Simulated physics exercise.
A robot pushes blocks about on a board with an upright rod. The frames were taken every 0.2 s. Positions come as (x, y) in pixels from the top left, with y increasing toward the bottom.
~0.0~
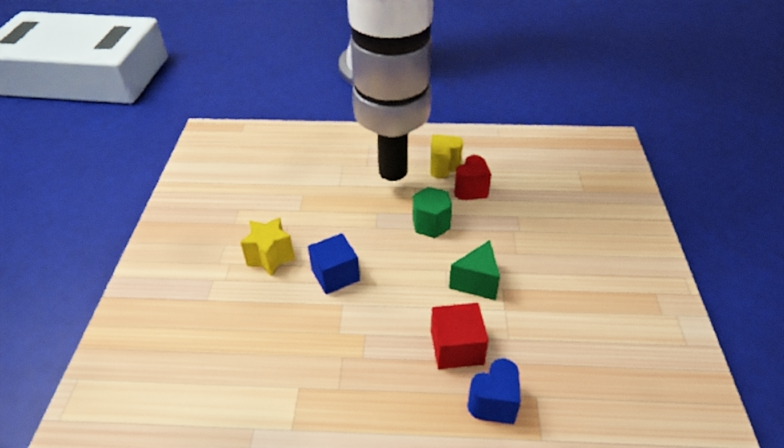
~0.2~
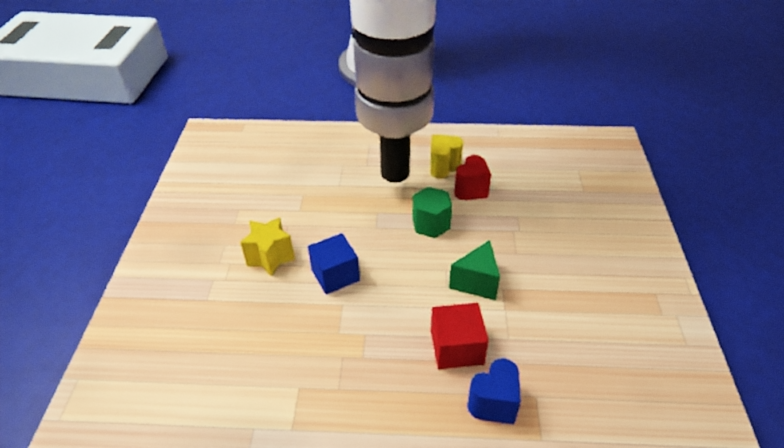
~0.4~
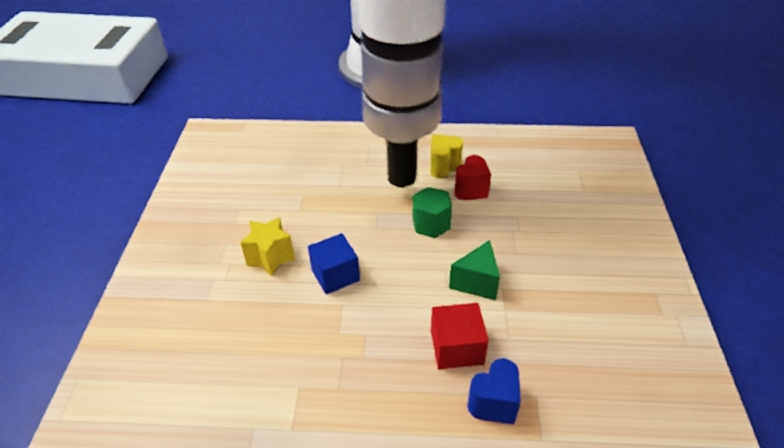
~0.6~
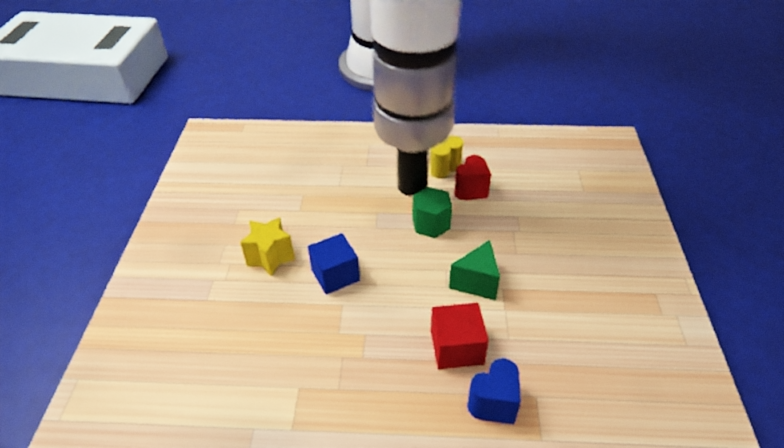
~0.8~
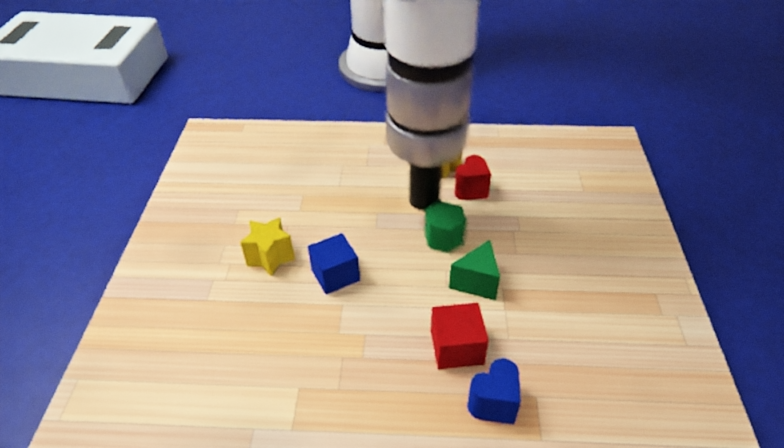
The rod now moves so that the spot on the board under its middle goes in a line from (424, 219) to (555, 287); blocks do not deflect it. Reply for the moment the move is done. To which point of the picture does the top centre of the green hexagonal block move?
Most likely (543, 288).
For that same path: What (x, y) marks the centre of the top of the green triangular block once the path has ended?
Somewhere near (502, 296).
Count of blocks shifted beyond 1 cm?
It moves two blocks.
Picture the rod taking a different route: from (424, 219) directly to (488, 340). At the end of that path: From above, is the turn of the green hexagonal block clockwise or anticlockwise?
It makes a counterclockwise turn.
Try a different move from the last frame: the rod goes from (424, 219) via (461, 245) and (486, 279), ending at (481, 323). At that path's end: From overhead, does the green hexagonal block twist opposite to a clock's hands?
I'd say yes.
On the path given first. One third of the way, rod (468, 222); green hexagonal block (483, 240), turned 30° clockwise; green triangular block (487, 266), turned 30° clockwise.
Two thirds of the way, rod (513, 244); green hexagonal block (515, 268), turned 70° clockwise; green triangular block (495, 289), turned 70° clockwise.
At the end, rod (560, 269); green hexagonal block (543, 288), turned 120° clockwise; red heart block unmoved; green triangular block (502, 296), turned 95° clockwise.
